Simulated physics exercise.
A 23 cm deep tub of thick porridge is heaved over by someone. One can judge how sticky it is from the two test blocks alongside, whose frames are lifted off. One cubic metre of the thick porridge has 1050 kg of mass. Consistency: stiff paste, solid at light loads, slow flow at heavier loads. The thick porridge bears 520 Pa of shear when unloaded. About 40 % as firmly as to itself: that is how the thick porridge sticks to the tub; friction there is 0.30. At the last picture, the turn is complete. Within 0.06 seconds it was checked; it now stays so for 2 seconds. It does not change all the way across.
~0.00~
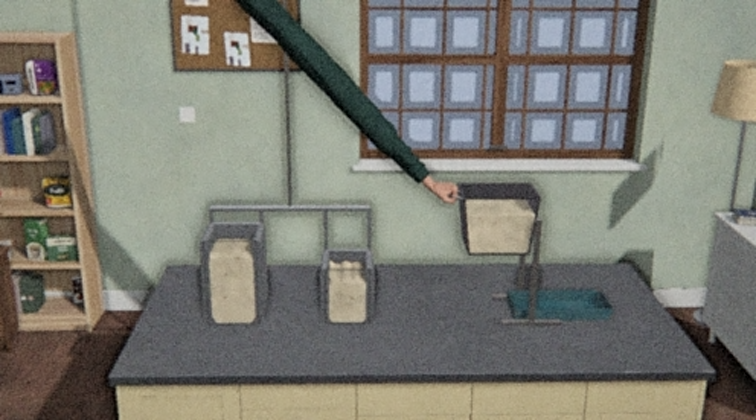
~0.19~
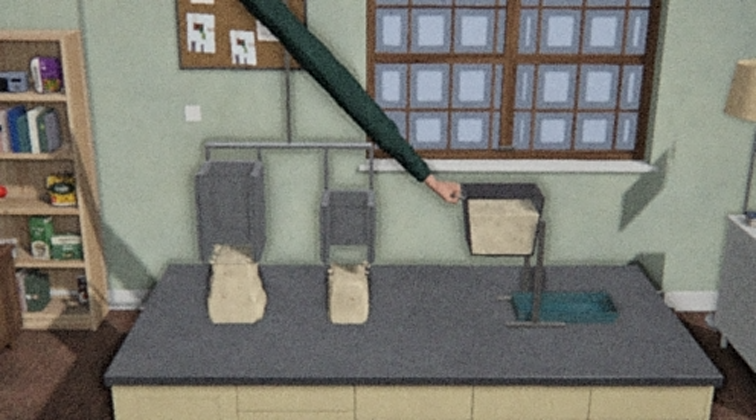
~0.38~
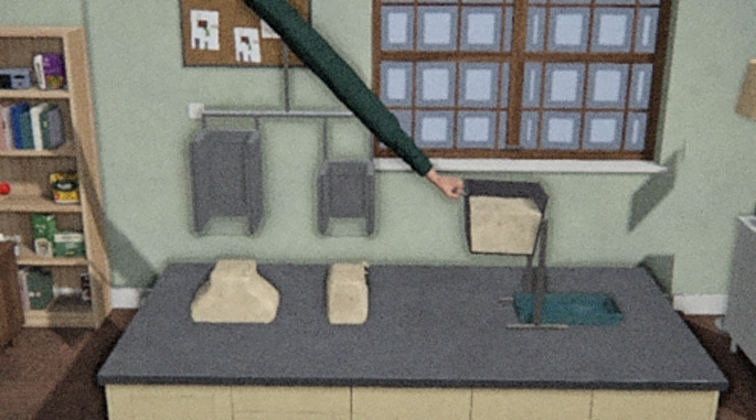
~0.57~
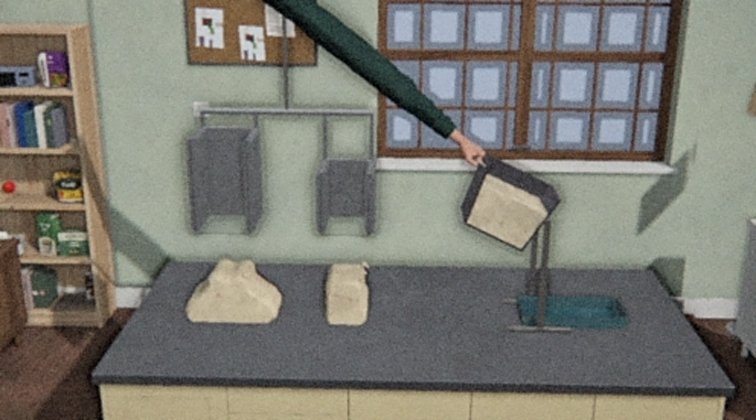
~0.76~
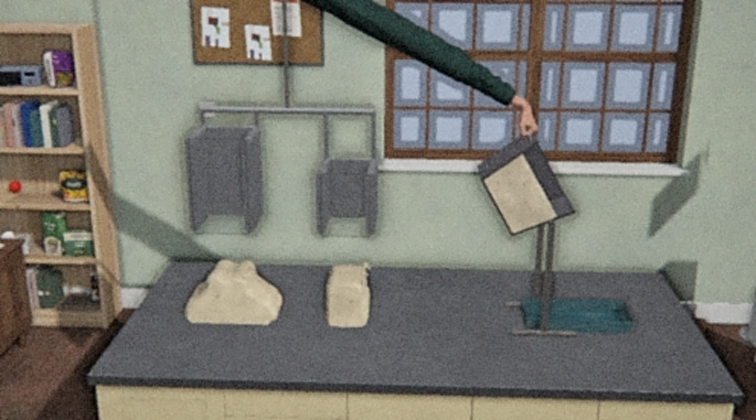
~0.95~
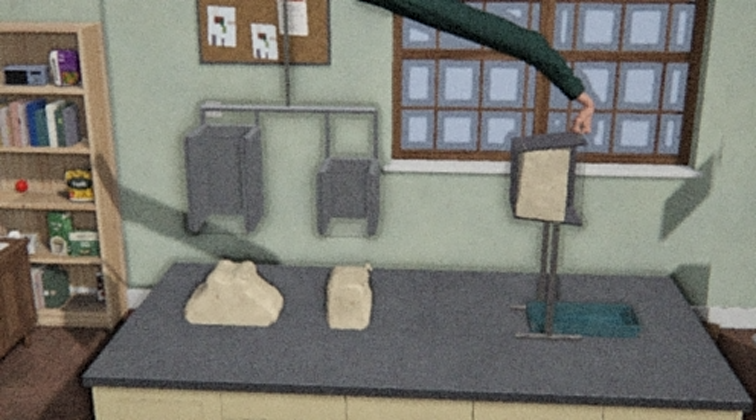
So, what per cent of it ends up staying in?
Expect roughly 46 %.
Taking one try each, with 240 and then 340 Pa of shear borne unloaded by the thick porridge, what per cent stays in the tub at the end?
Result: 35 % for the first case, 40 % for the second.
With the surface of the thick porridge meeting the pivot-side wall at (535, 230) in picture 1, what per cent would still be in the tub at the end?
About 70 per cent.
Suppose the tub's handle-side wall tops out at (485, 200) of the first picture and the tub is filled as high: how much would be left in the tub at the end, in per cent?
I'd put it at close to 100 per cent.
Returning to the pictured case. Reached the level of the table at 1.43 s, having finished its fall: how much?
0 per cent.
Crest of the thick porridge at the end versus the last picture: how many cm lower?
Roughly 15 cm.
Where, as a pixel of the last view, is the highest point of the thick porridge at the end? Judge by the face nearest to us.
The highest point is near (545, 193) in the last picture.
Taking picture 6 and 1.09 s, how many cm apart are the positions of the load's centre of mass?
Distance: About 6 cm.
By 1.09 s, the tub is at 89 degrees and holds 99 %.
By 1.26 s, the tub is at 89 degrees and holds 66 %.
By 1.43 s, the tub is at 89 degrees and holds 47 %.
By 1.60 s, the tub is at 89 degrees and holds 46 %.
By 2.95 s, at the end, the tub is at 89 degrees and holds 46 %.
